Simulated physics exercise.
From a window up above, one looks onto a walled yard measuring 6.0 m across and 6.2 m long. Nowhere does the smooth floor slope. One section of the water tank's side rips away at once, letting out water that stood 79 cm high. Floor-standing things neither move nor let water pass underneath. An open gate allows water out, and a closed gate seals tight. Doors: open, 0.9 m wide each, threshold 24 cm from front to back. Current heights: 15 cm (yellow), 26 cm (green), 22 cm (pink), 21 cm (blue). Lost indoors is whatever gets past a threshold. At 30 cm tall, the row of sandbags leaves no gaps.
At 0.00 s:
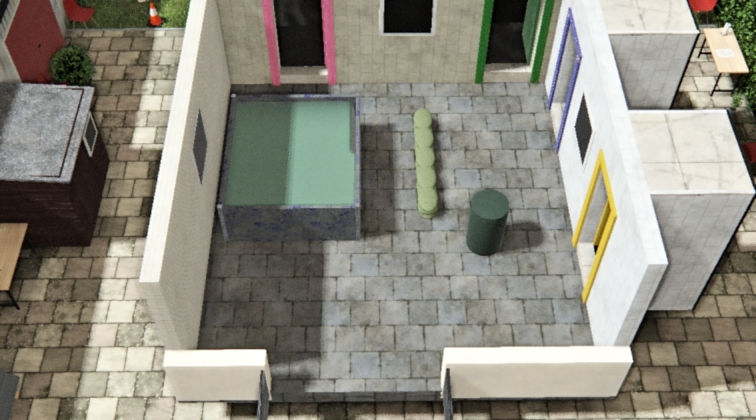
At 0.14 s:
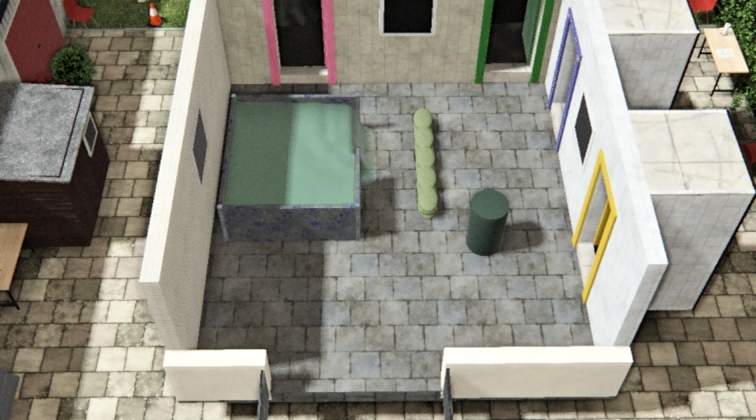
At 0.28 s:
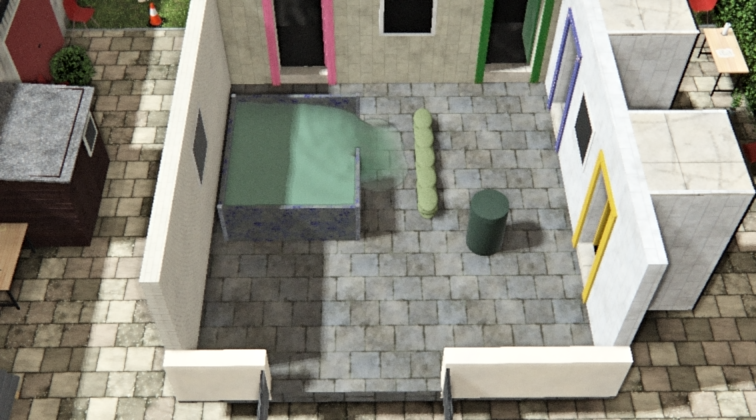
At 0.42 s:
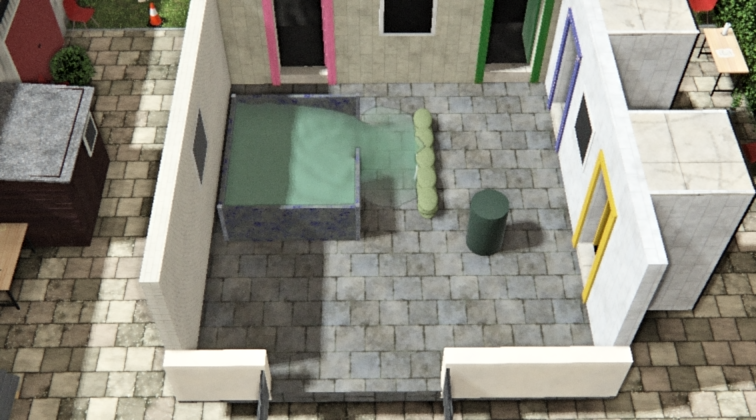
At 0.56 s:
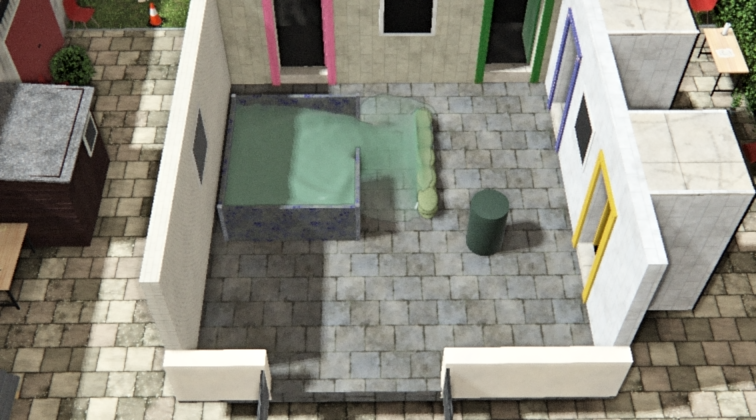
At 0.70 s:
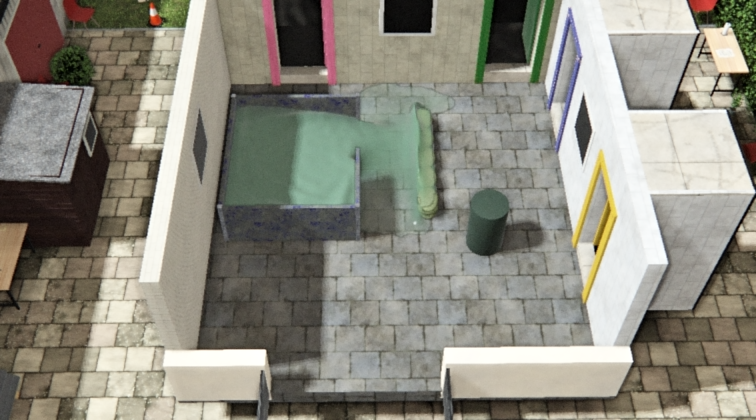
The clip opens on a walled paved yard seen from above, with green water lying still in a tank at the left. Water bursts through the tank's right side and spreads across the paving to a row of sandbags, then spills around the row's far end while the tank's level drops slightly.
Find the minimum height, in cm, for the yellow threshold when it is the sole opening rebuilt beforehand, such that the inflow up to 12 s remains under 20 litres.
The minimum height is about 7 cm.
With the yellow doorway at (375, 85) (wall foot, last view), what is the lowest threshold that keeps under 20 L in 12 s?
Around 30 cm would do it.
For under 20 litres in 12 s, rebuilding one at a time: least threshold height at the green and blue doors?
You'd want some 18 cm at green and some 20 cm at blue.
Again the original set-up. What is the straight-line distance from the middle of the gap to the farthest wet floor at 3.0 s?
Reach: Approx. 5.2 m.
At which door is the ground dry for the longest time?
That would be the yellow door.
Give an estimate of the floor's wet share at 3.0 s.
Wet: Close to 75 %.
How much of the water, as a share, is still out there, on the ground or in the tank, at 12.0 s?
About 72 in every hundred.
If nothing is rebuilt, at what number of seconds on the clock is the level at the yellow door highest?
Near 11.0 s.
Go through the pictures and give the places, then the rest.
In the first picture, still water, 79 cm deep, in the water tank at (293, 152); the yellow door at (593, 234) is dry.
In the second picture, the gap is at (356, 146), the front 0.3 m out at (375, 177); the back of the water tank holds 79 cm.
In the third picture, the gap is at (357, 147), the front 0.8 m out at (402, 174); the back of the water tank holds 79 cm.
In the fourth picture, the gap is at (357, 148), the front 1.1 m out at (417, 193); the back of the water tank holds 79 cm.
In the fifth picture, water pours out at (357, 148) and has run 1.4 m, to (429, 110); about 9 cm deep outside, 76 cm at the back.
In the sixth picture, the gap is at (357, 147), the front 1.9 m out at (447, 101); the back of the water tank holds 67 cm; 2.6 m in a straight line remain to the yellow door at (593, 234).
After 1.4 s water covers 30 % of the floor, deepest (60 cm) near (415, 148); it has not reached the yellow door.
After 3.0 s water covers 75 % of the floor, deepest (40 cm) near (415, 156); 7 cm at the yellow door, 0 litres in over its 15 cm threshold.
After 12.0 s water covers 95 % of the floor, deepest (14 cm) near (233, 248); 9 cm at the yellow door, 0 litres in over its 15 cm threshold.
At the yellow door as built, the water arrived by 2.7 s and peaked near 11 cm at 11.2 s.
With a threshold of 6 cm, 31 litres would have come in within the 12 s; with 8.5 cm, 7 litres. So under 20 litres takes about 7 cm.
